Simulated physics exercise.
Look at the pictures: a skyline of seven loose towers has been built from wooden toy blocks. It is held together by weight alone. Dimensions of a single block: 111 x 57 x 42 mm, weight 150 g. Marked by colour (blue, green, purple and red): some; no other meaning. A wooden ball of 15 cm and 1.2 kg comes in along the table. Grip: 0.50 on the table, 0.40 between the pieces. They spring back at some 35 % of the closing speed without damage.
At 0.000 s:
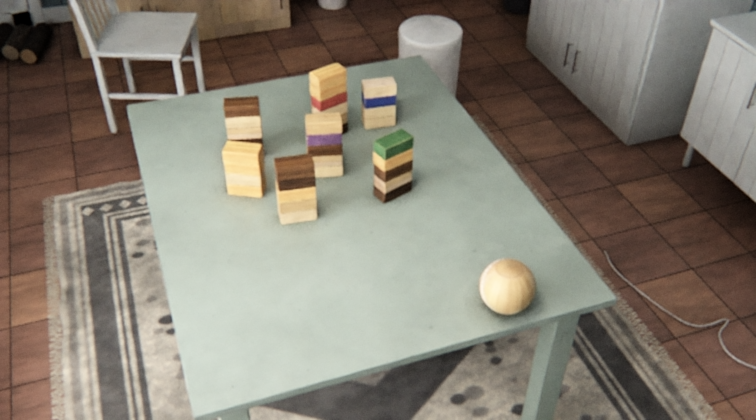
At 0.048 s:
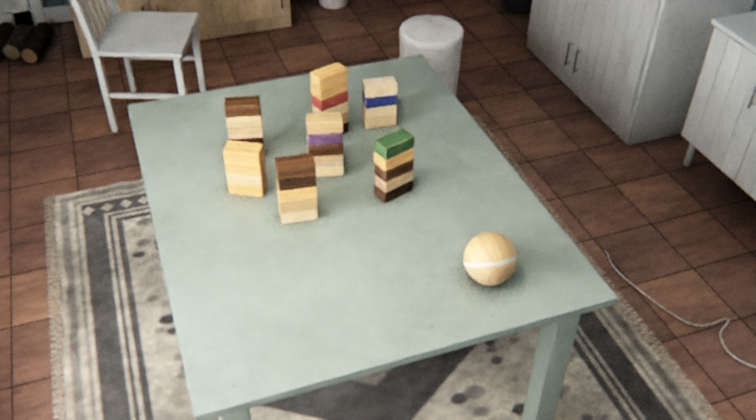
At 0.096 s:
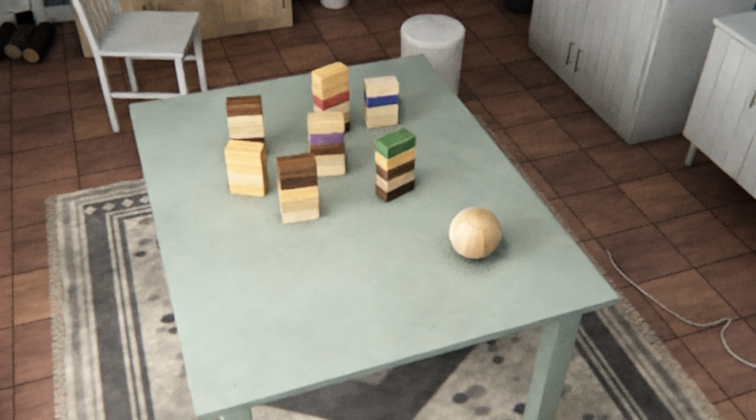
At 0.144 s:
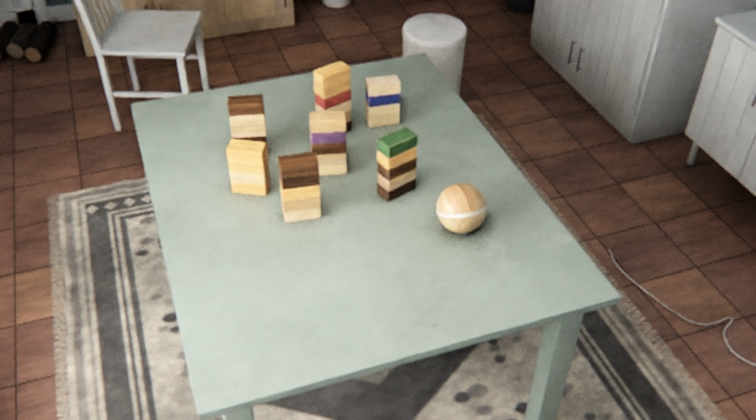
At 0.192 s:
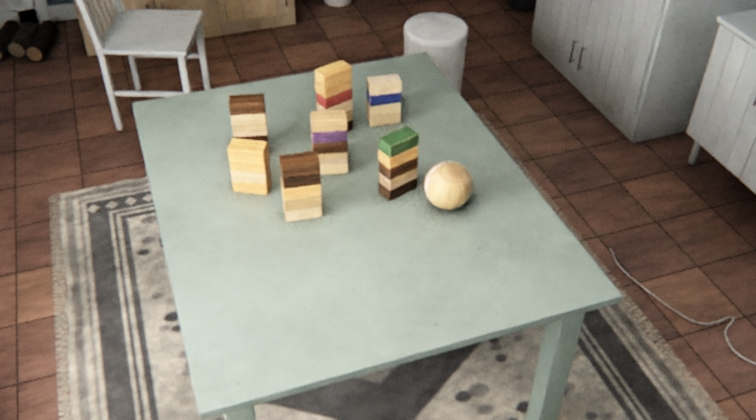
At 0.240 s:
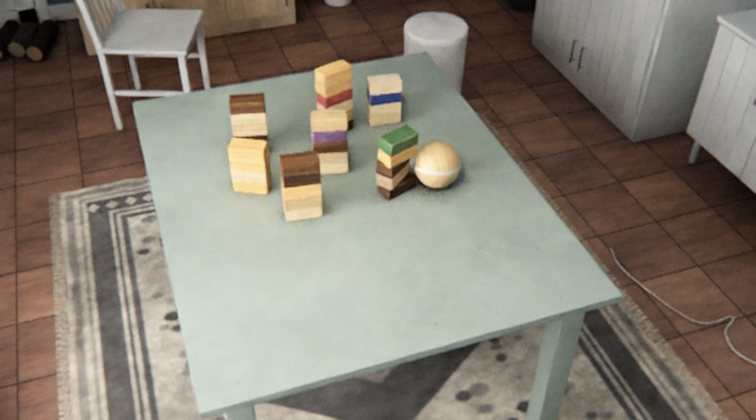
On a pale green table holding seven small stacks of wooden blocks, a wooden ball rolled up from the lower right and bumped the green-topped stack, knocking its blocks slightly askew.
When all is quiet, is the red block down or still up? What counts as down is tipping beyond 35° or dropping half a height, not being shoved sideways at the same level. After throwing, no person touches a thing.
In the end the red block holds its level.
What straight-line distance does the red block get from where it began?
Roughly 0 centimetres.
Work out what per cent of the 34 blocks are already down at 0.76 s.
20 per cent.
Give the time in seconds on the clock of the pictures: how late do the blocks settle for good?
Around 1.0 seconds.
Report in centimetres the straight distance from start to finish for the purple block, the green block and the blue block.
Purple 0, green 30, blue 52.
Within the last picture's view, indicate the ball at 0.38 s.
At about (416, 113).
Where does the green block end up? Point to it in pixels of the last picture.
It ends up centred close to (459, 161).
Around 0.38 s, ball still moving; 2 of the 34 blocks down; red block unmoved; green block tipped 50°, 28 mm lower.
Around 0.50 s, ball still moving; 4 of the 34 blocks down; red block unmoved; green block on its side.
Around 0.76 s, ball still moving; 6 of the 34 blocks down; red block unmoved; blue block upside down.
Finally (1.3 s), ball rolling away; 6 of the 34 blocks down; red block unmoved; blue block upside down; green block upside down. Seen by the last camera, middles, red block near (335, 95), blue block near (258, 82).
